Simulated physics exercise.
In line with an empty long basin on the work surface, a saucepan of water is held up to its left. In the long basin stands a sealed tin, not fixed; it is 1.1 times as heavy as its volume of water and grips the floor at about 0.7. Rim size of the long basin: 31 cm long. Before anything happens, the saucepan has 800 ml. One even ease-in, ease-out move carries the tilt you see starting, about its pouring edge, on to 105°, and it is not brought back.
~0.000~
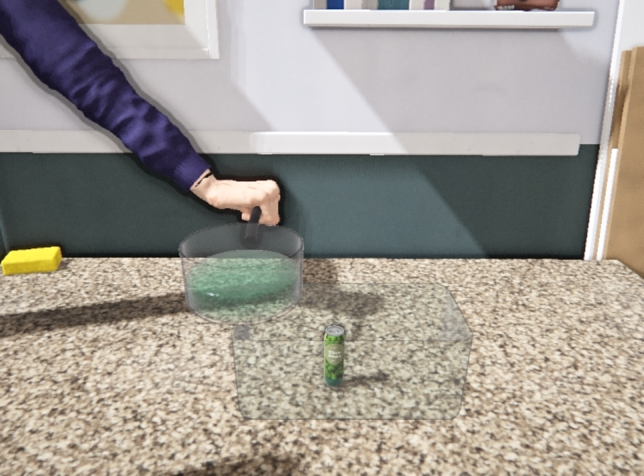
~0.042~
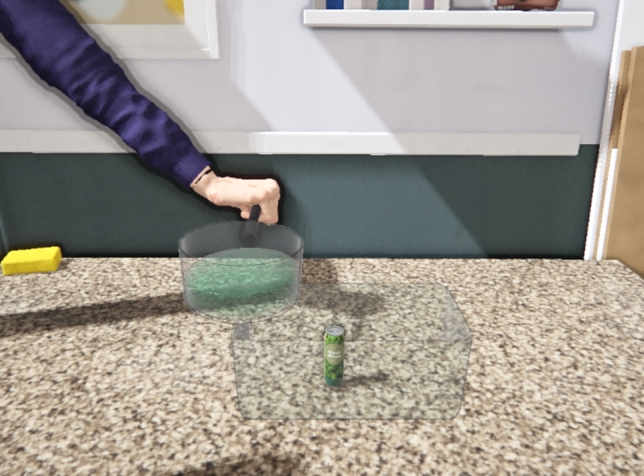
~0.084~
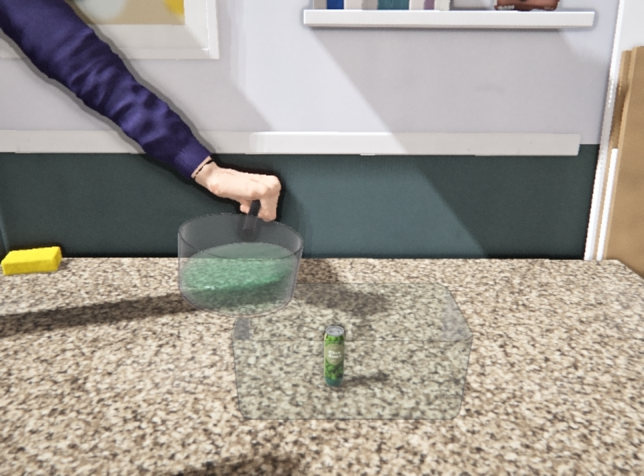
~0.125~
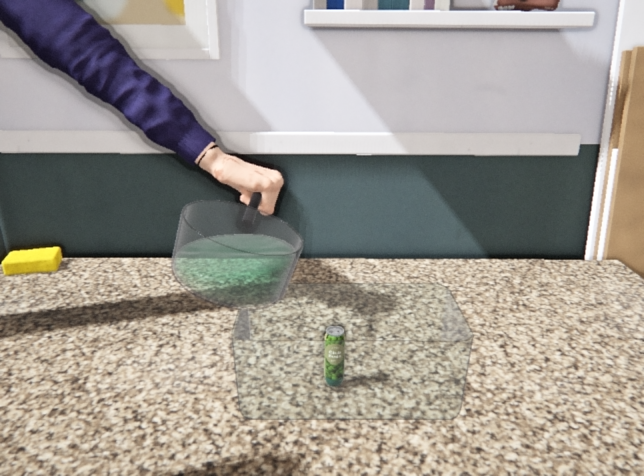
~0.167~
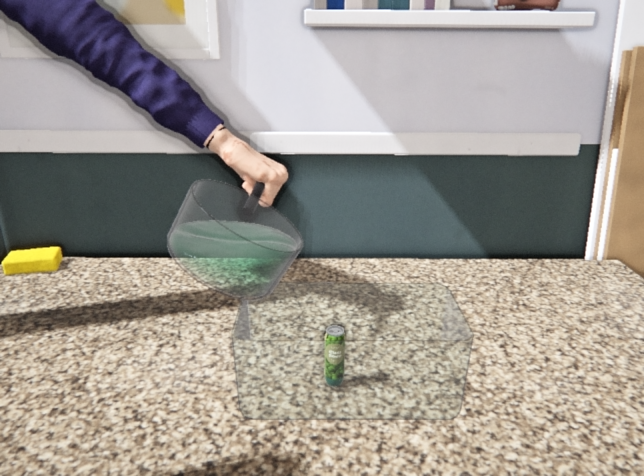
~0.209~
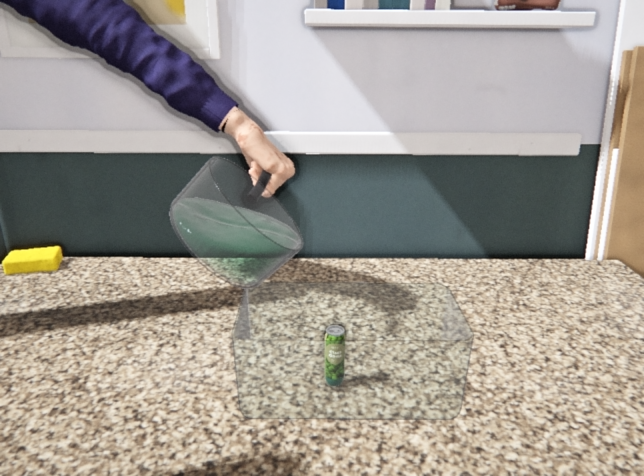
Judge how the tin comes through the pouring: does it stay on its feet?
Yes, not tipped.
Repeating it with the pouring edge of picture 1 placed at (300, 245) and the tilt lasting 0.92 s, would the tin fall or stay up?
Then the tin comes down.
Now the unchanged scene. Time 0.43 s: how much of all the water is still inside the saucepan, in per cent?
Near 52 in a hundred.
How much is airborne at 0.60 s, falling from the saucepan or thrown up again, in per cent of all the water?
Close to 14 %.
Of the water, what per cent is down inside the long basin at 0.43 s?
Around 2%.
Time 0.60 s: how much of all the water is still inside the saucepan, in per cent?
About 10 percent.
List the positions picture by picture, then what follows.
Tilt 0°; pouring edge (302, 245); surface from (188, 269) to (301, 269); the long basin's rim runs from (239, 310) to (459, 311); the tin's top is at (335, 333), in the first frame.
Tilt 2°; pouring edge (302, 245); surface from (187, 268) to (299, 266), in the second frame.
Tilt 8°; pouring edge (302, 245); surface from (183, 263) to (297, 259), in the third frame.
Tilt 18°; pouring edge (302, 245); surface from (177, 250) to (297, 251), in the fourth frame.
Tilt 31°; pouring edge (302, 245); surface from (173, 230) to (297, 243), in the fifth frame.
Tilt 45°; pouring edge (301, 245); surface from (176, 201) to (298, 235), in the sixth frame.
After 0.43 s the tilt is 104° and 53 per cent is still to pour; the tin stands where it began.
After 0.60 s the tilt is 105° and 9 per cent is still to pour; the tin stands where it began.
After 0.77 s the tilt is 105° and 2 per cent is still to pour; the tin stands where it began.
After 0.96 s the tilt is 105° and 2 per cent is still to pour; the tin stands where it began.
In the end the tin stands where it began.
